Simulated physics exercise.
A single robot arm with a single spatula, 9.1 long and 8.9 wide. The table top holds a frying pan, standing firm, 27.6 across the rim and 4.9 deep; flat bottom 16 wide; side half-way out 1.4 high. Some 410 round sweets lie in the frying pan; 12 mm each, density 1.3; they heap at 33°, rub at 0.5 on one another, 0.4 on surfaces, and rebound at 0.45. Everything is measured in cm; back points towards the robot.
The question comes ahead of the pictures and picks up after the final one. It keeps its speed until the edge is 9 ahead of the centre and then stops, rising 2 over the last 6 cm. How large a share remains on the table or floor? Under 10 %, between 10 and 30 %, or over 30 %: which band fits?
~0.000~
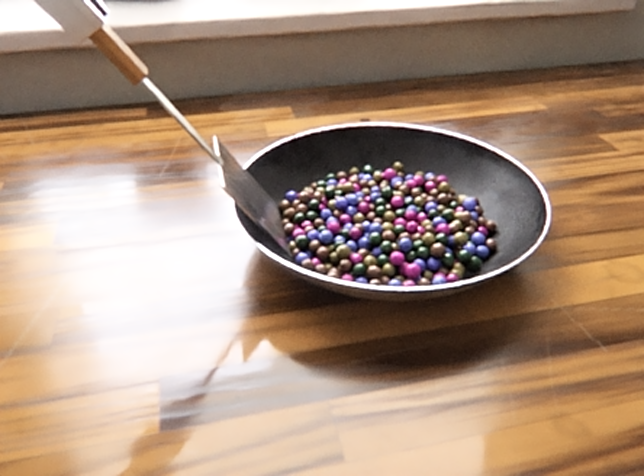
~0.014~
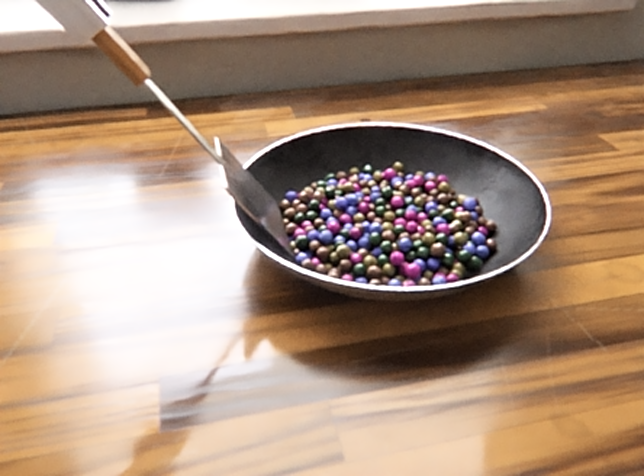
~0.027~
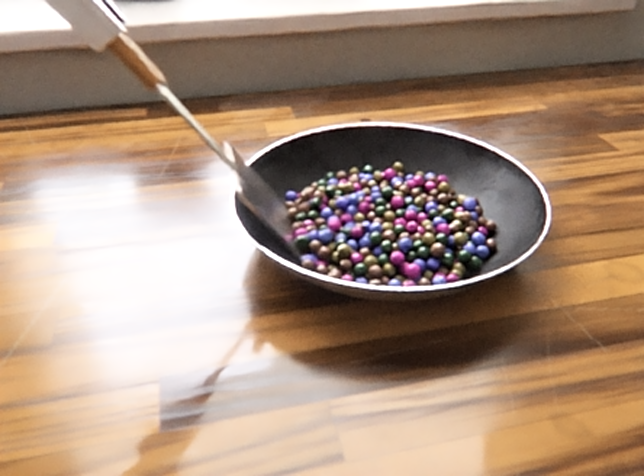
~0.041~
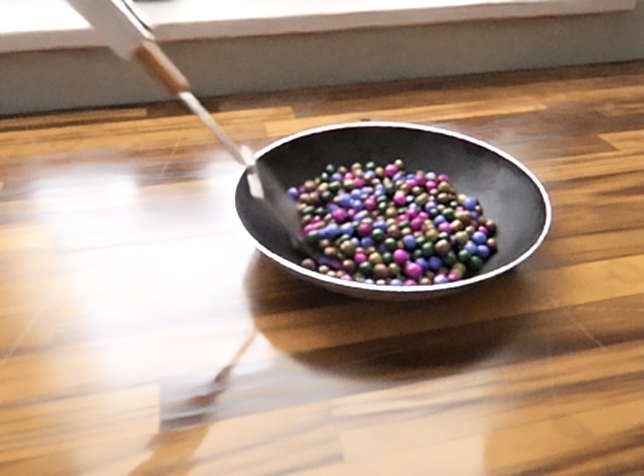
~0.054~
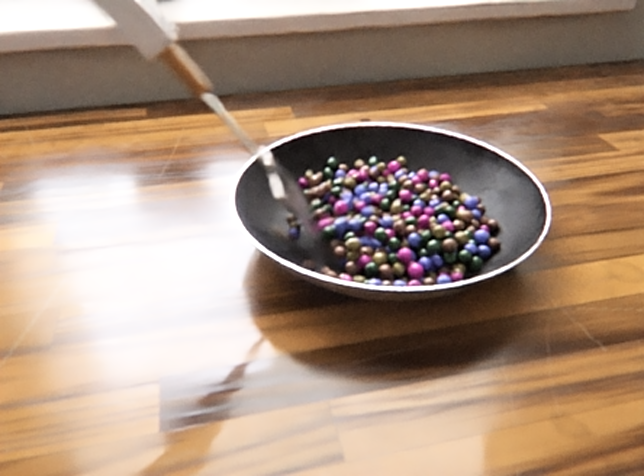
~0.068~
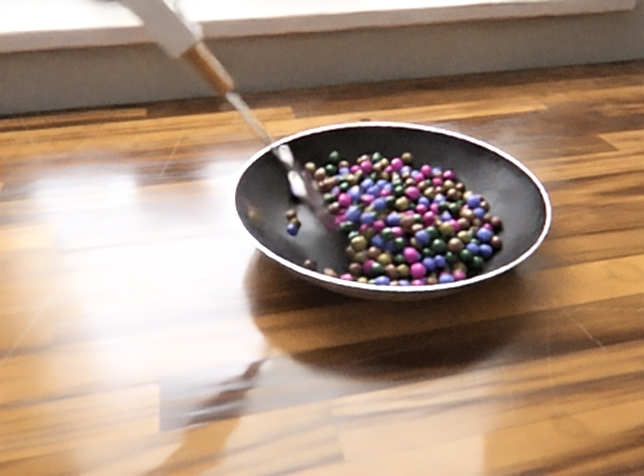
The band that fits is over 30 %.
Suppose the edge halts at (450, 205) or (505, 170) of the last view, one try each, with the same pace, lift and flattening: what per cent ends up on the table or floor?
I'd say roughly 15 per cent, then roughly 45 per cent.
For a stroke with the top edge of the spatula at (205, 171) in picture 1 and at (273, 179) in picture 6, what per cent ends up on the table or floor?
Around 35 per cent finishes there.
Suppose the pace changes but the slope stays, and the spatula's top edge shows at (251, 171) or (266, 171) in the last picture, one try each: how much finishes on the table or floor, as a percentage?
First try around 15 %, second try around 25 %.
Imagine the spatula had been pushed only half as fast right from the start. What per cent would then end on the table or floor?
About 15 in a hundred.
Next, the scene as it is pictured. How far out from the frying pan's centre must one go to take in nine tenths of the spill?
About 60 cm.
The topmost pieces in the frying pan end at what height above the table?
Height at the end: Around 4.0 cm.
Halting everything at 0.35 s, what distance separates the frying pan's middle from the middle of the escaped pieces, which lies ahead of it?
Around 24 centimetres ahead.
After 0.10 s, sloping 57°, highest piece 15 above the table; 407 in the frying pan, 1 on the blade or in flight.
After 0.14 s, sloping 57°, highest piece 22 above the table; 405 in the frying pan, 3 on the blade or in flight.
After 0.35 s, sloping 57°, highest piece 38 above the table; 246 in the frying pan, 55 on the table or floor, 107 on the blade or in flight.
After 1.40 s, sloping 57°, highest piece 4 above the table; 246 in the frying pan, 162 on the table or floor.
In the end, 246 in the frying pan, 162 on the table or floor. That is 40 % on the table or floor.
